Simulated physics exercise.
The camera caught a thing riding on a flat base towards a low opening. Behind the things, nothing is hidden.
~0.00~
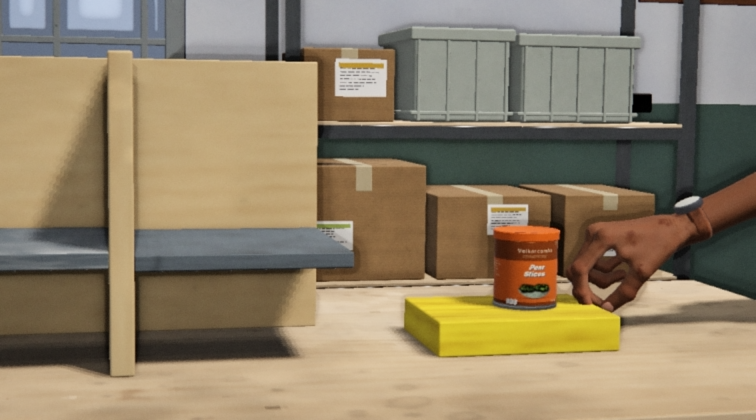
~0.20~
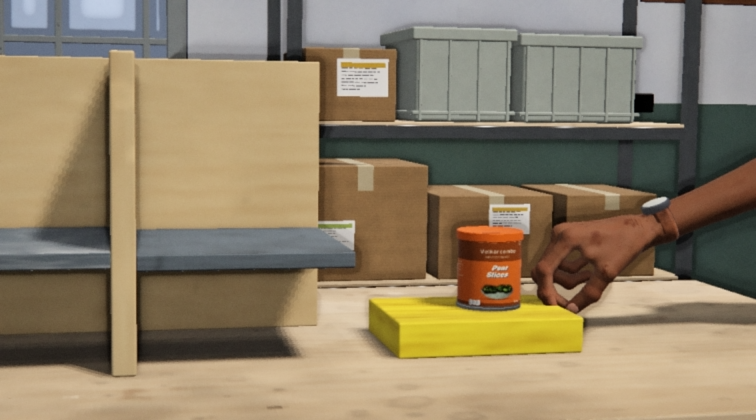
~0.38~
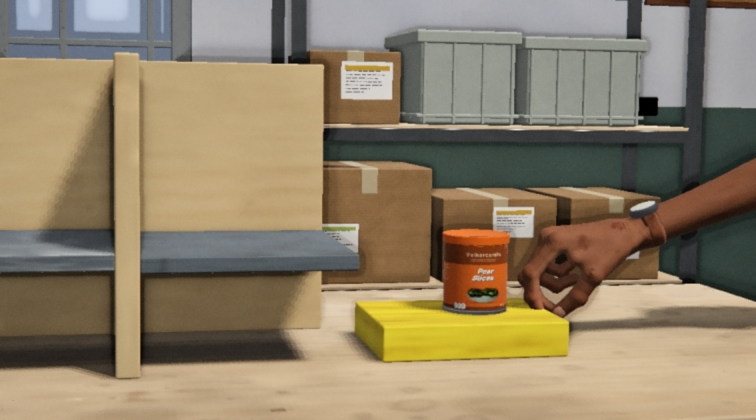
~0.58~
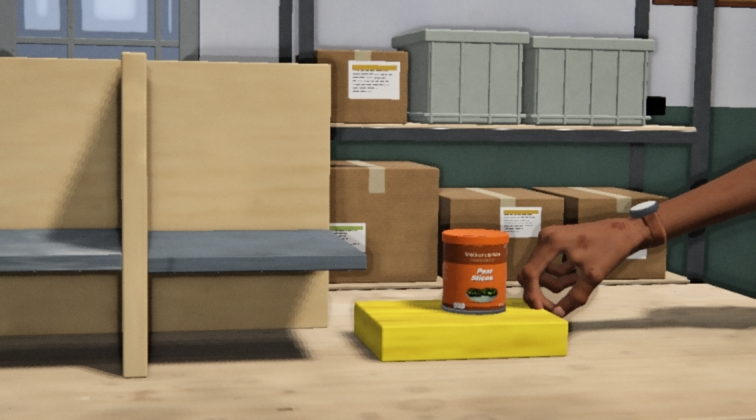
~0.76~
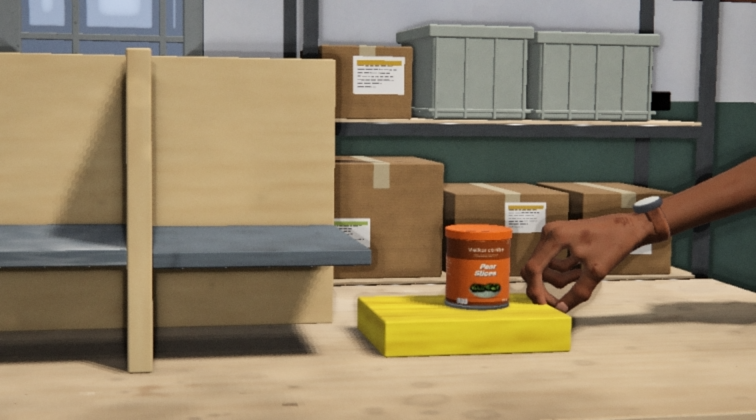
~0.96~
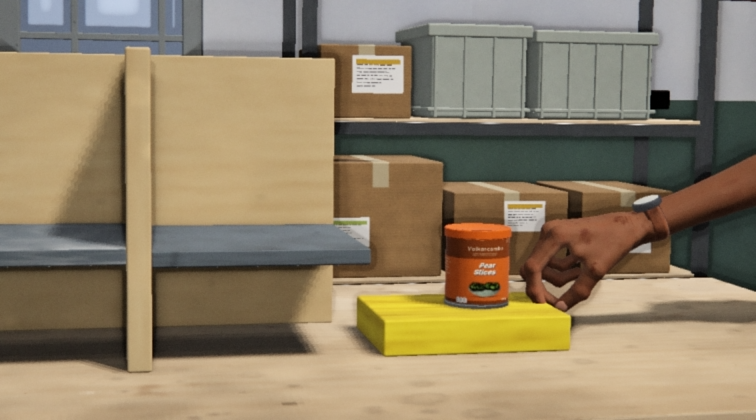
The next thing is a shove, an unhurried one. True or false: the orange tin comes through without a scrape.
False.
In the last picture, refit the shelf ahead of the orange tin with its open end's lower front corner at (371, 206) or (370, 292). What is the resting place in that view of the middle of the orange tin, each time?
About (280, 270), then about (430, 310).
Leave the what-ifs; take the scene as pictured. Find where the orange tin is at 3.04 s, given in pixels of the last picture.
Look for its middle near pixel (397, 294).
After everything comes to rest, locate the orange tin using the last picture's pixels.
It comes to rest at about (423, 308) in the last picture.
By 2.50 s, orange tin pushed back on its carrier near (385, 267).
By 2.90 s, orange tin tilted by 37° near (379, 269).
By 3.04 s, orange tin tilted by 63° near (397, 294).
When it is over (3.6 s), the orange tin strikes the shelf, near (423, 308).
